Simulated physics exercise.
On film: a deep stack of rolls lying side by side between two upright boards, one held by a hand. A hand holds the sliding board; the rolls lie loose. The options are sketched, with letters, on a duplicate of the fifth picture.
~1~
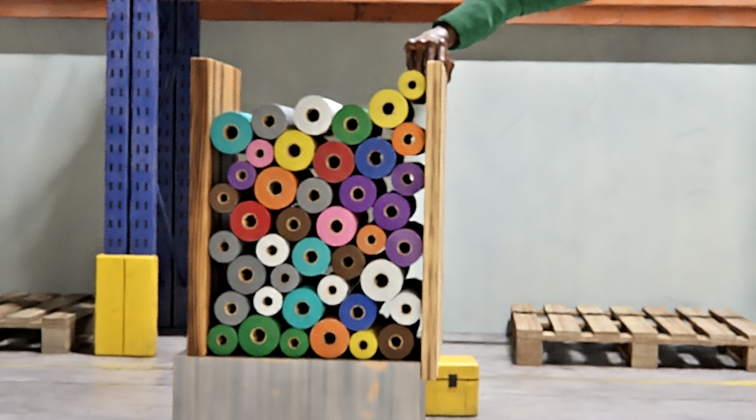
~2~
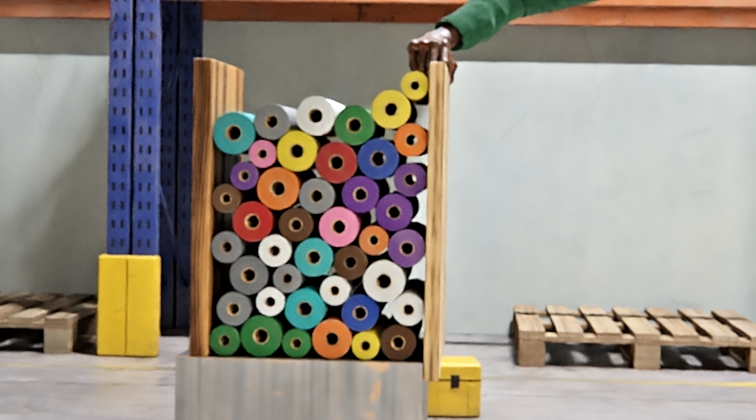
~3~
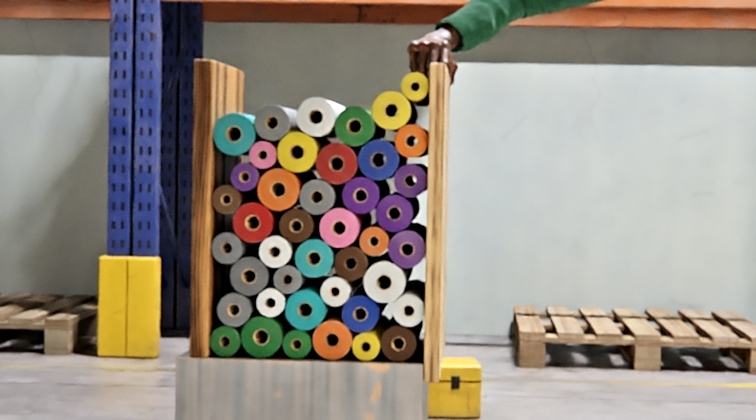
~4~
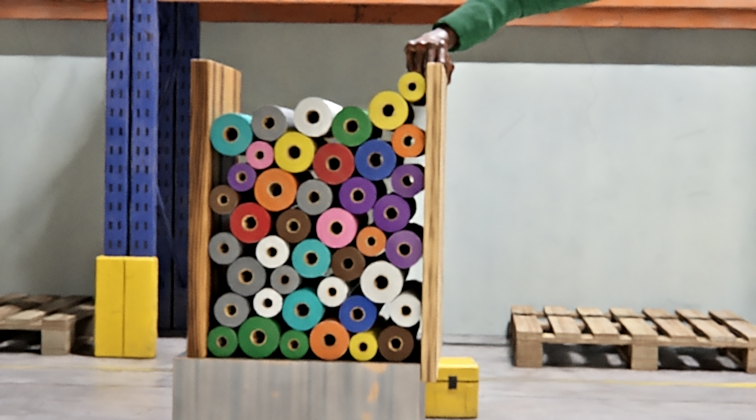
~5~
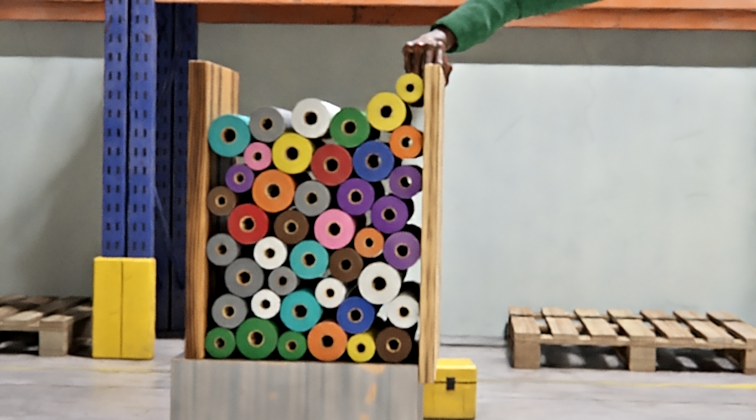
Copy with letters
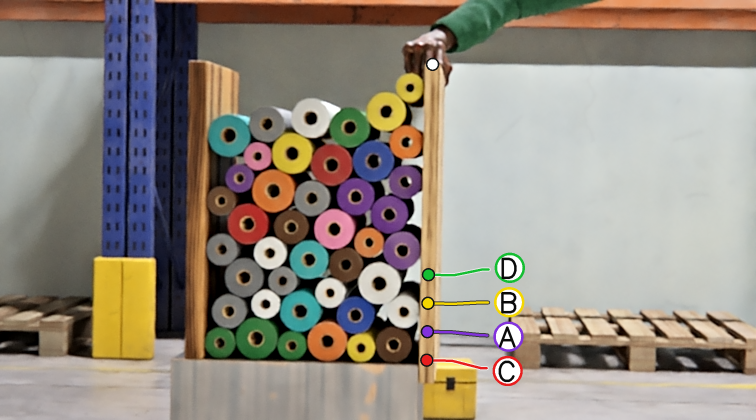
The clip opens on a deep stack of colourful rolls lying side by side between two upright wooden boards, with a green-sleeved hand resting on top of the right board. The view shifts very slightly, but the hand, boards and rolls stay in place, and nothing visibly moves through the end.
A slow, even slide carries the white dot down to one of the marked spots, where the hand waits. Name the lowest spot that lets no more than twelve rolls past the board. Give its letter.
The last mark within the limit is D.
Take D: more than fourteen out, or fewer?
Fewer than fourteen.
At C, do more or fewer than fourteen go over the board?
More than fourteen.
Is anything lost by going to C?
Yes, at C.
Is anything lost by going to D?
Yes.
On the marked copy, A at (428, 332); B at (428, 303); C at (427, 360); D at (429, 275); the white dot at (433, 65).
Taking D. A third of the way, top of the board (423, 152).
Two thirds of the way, top of the board (421, 247).
When it is over, top of the board (421, 274), about nine out over the board.
As for the rest, A more than twelve out over the board; B more than twelve out over the board; C more than twelve out over the board.
